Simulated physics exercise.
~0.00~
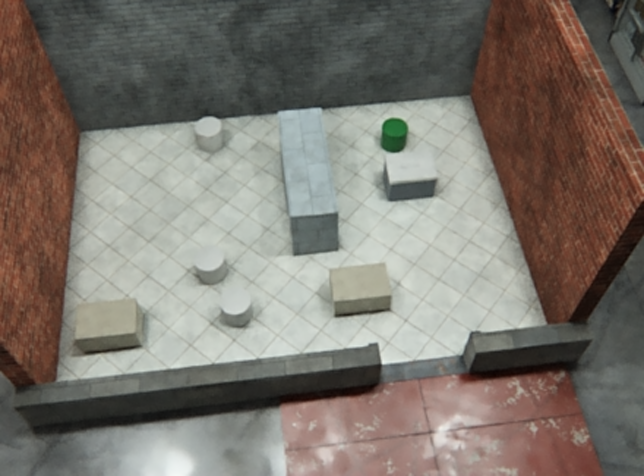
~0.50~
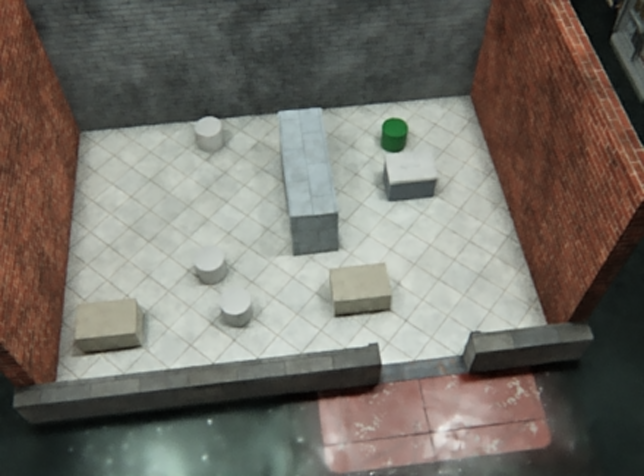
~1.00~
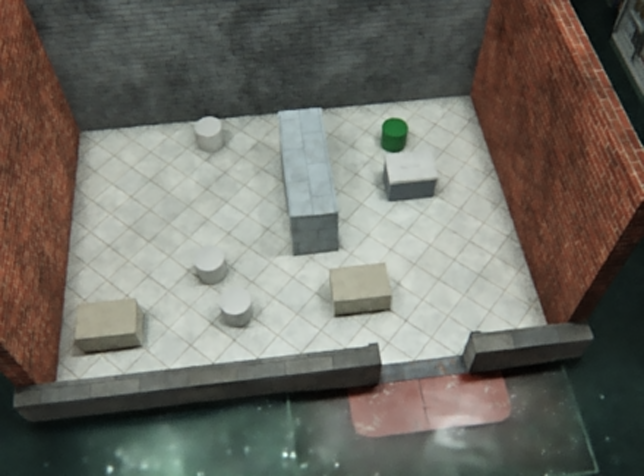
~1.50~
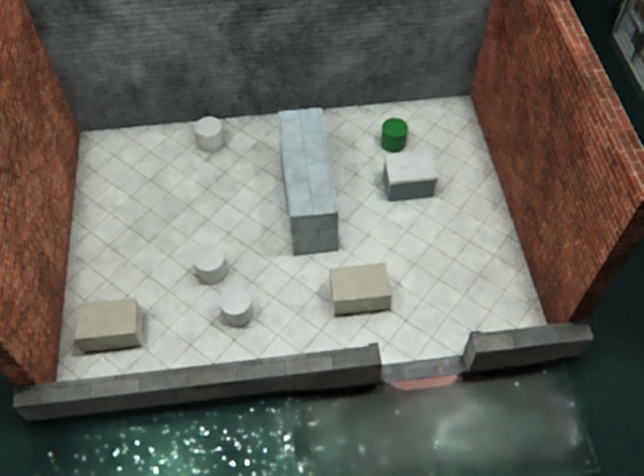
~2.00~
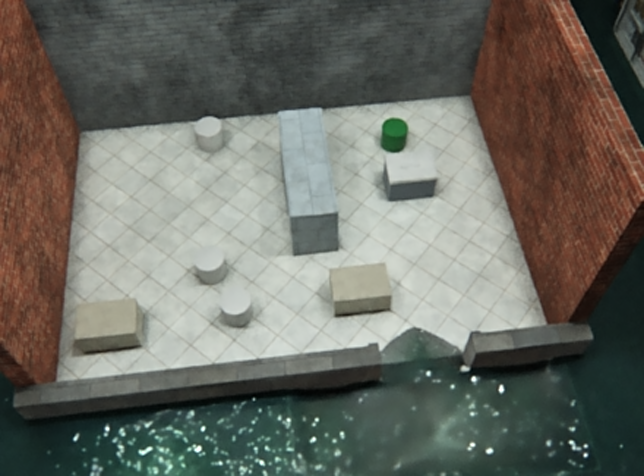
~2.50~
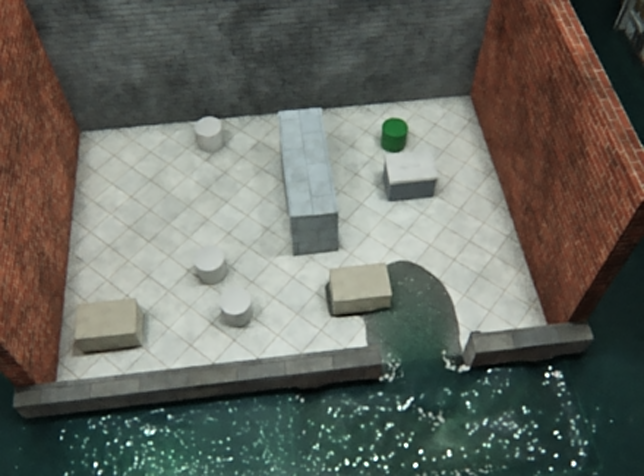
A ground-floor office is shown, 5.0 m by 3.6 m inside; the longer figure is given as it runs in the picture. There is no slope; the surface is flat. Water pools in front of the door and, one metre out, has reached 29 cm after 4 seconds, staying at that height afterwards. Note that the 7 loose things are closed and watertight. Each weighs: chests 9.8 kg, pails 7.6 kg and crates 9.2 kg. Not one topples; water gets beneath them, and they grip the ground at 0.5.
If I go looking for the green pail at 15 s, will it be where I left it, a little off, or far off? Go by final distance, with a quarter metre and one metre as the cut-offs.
You will find it far off.
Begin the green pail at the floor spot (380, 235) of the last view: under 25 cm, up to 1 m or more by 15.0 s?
Answer: It covers a big distance.
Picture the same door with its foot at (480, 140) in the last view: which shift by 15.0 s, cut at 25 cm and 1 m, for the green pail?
The green pail drifts well away.
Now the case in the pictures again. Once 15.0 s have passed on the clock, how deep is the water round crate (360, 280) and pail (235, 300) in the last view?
7 and 9 cm.
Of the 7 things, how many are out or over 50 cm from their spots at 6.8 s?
My count gives 2.
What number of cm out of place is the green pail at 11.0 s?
Close to 10 cm.
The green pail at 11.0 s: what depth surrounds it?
Somewhere close to 17 cm.
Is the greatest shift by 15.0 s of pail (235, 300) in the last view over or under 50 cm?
The answer here is not bigger.
After 3.5 s the green pail is near (395, 127), 0.0 m from its start, aground; 0 afloat.
After 6.8 s the green pail is near (394, 126), 0.0 m from its start, afloat; 3 afloat.
After 11.0 s the green pail is near (386, 119), 0.1 m from its start, afloat; 3 afloat.
After 15.0 s the green pail is near (158, 125), 2.9 m from its start, afloat; 7 afloat.
